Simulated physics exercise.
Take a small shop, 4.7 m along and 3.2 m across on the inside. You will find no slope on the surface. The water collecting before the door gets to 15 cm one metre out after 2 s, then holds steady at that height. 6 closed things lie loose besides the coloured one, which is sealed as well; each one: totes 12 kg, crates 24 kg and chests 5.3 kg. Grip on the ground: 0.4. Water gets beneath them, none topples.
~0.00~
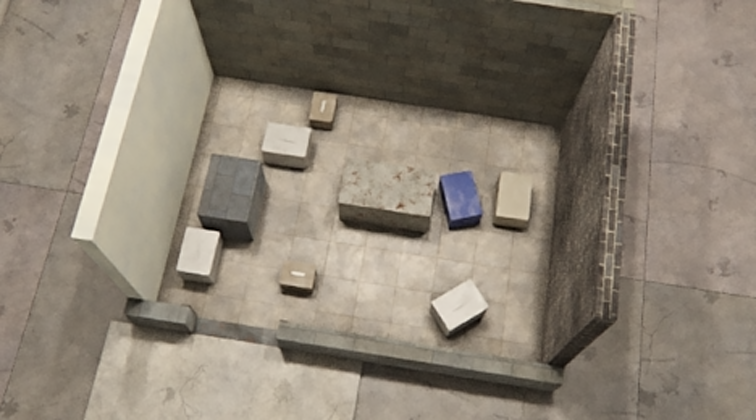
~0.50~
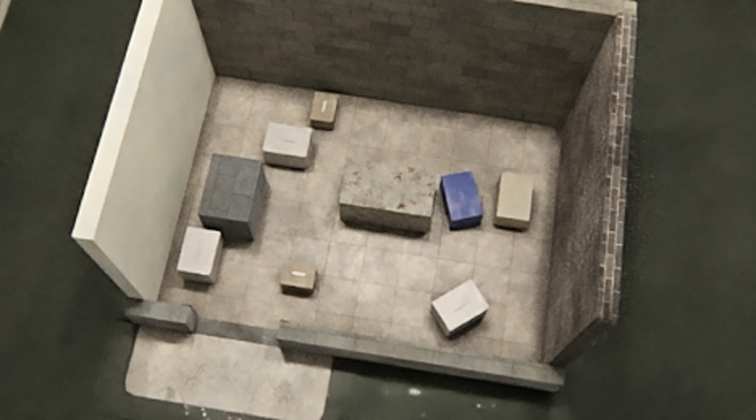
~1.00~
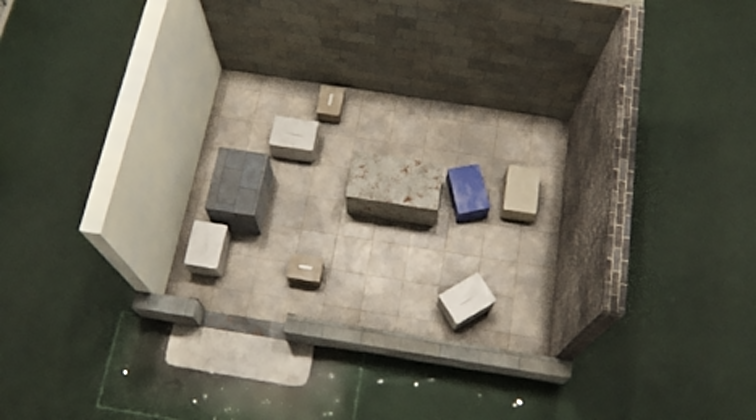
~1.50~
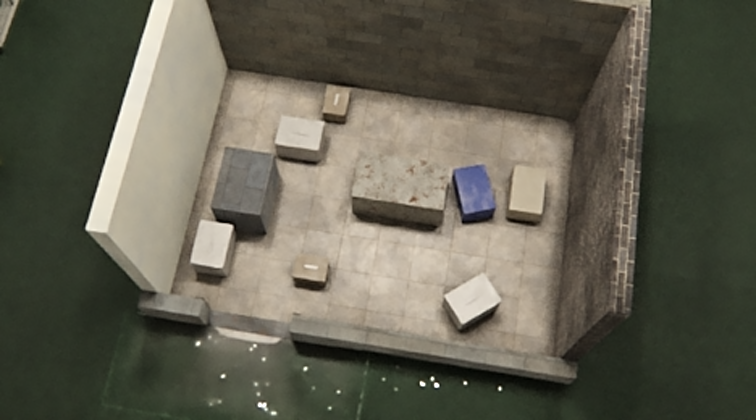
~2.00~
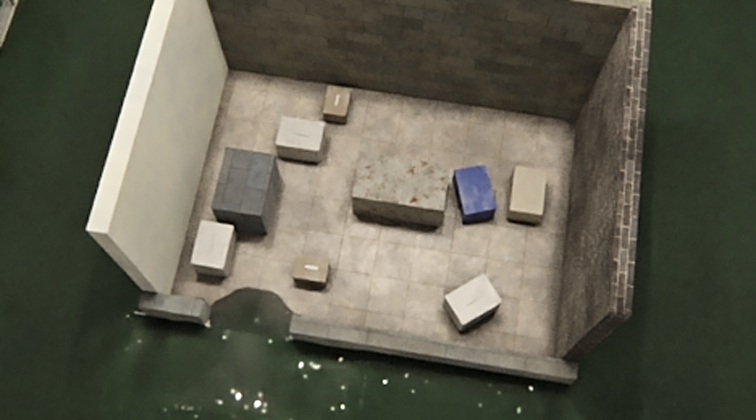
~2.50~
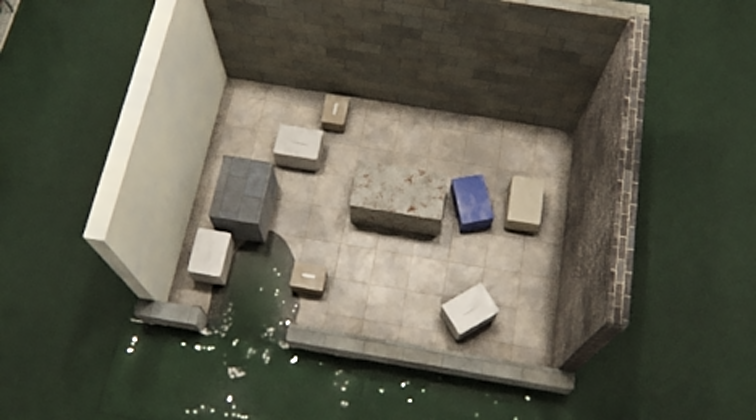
Walled room with scattered boxes and a blue crate standing still as dark green water surrounds it and creeps in through the doorway.
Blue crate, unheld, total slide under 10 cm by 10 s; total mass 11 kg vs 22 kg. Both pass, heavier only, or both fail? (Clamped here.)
Outcome: The small mass serves.
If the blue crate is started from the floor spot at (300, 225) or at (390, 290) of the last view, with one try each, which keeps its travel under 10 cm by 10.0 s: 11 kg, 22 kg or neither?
In that order: Neither holds; either load holds.
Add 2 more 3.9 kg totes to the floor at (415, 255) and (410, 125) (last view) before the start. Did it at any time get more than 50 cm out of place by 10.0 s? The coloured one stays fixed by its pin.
Taking them in order, the first is inside the line and the second is beyond the line.
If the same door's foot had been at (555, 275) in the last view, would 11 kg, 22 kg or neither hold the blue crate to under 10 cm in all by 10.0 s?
With that change, the big one is needed.
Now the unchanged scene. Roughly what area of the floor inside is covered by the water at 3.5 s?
At that time the wet patch spans about 3.0 m2.
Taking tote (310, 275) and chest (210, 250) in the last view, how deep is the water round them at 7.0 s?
First roughly 5 cm, second roughly 8 cm.
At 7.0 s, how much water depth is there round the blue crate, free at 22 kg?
1 cm, roughly.
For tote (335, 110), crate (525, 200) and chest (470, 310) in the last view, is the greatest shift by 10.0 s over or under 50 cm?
In order: Within the mark, within the mark, within the mark.
After 3.5 s the blue crate would be 0 cm from its start with 11 kg and 0 cm from its start with 22 kg; 0 cm of water round it then.
After 4.5 s the blue crate would be 0 cm from its start with 11 kg and 0 cm from its start with 22 kg; 0 cm of water round it then.
After 7.0 s the blue crate would be 0 cm from its start with 11 kg and 0 cm from its start with 22 kg; 1 cm of water round it then.
After 10.0 s the blue crate would be 0 cm from its start with 11 kg and 0 cm from its start with 22 kg; 3 cm of water round it then.
